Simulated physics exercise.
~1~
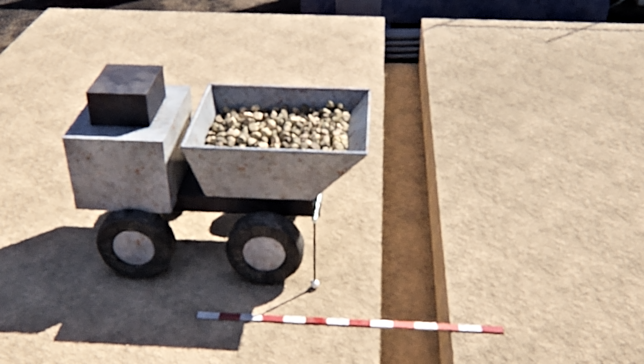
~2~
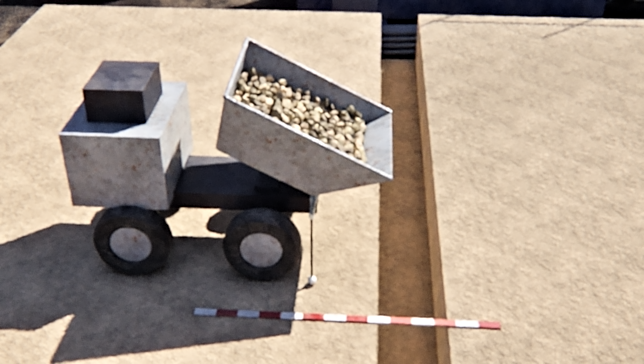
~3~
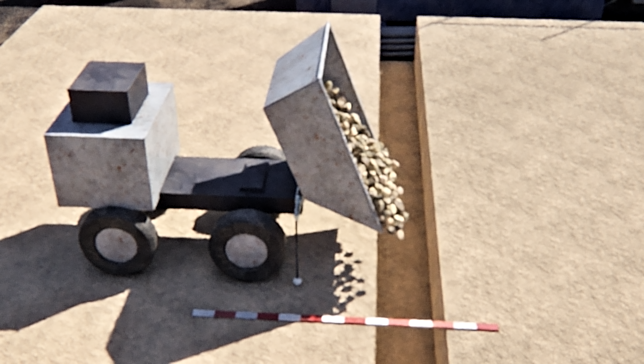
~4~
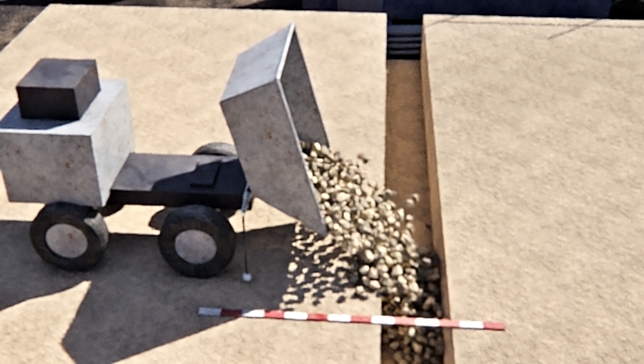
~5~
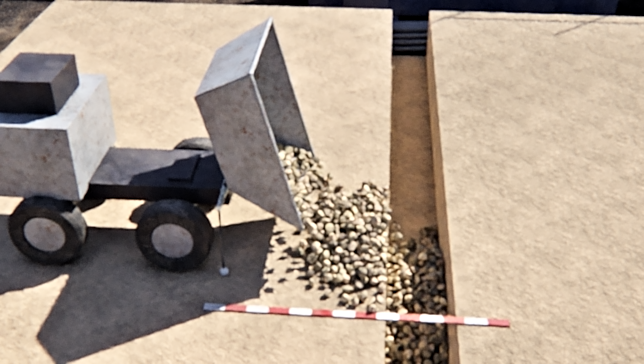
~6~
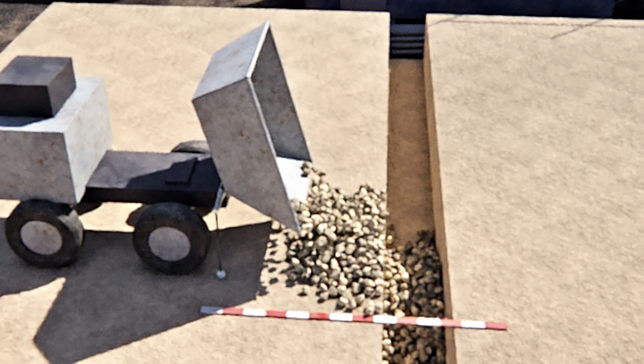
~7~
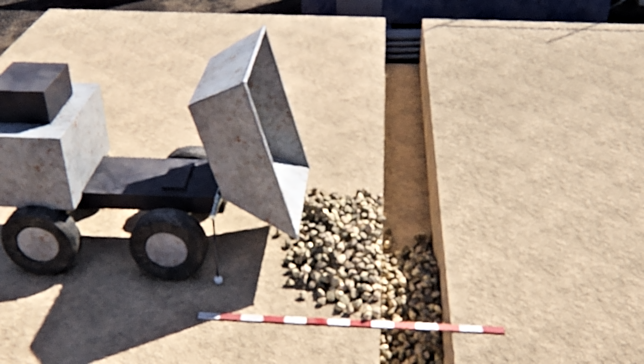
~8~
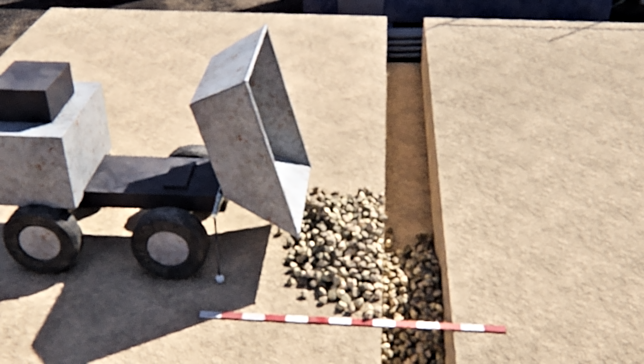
A grey, blocky dumper with a dark box on top and black wheels stands at the left of a sandy yard, seen from above, its steel skip full of pale stones. To its right a straight-sided trench crosses the ground, with a red-and-white staff lying across the near part. The skip tips up steeply towards the trench, and stones slide to its lip and pour out as the machine draws back leftward. They spill over the edge into the trench. Finally the raised skip is empty and still, with stones split between a heap beside the trench and a pile inside it.
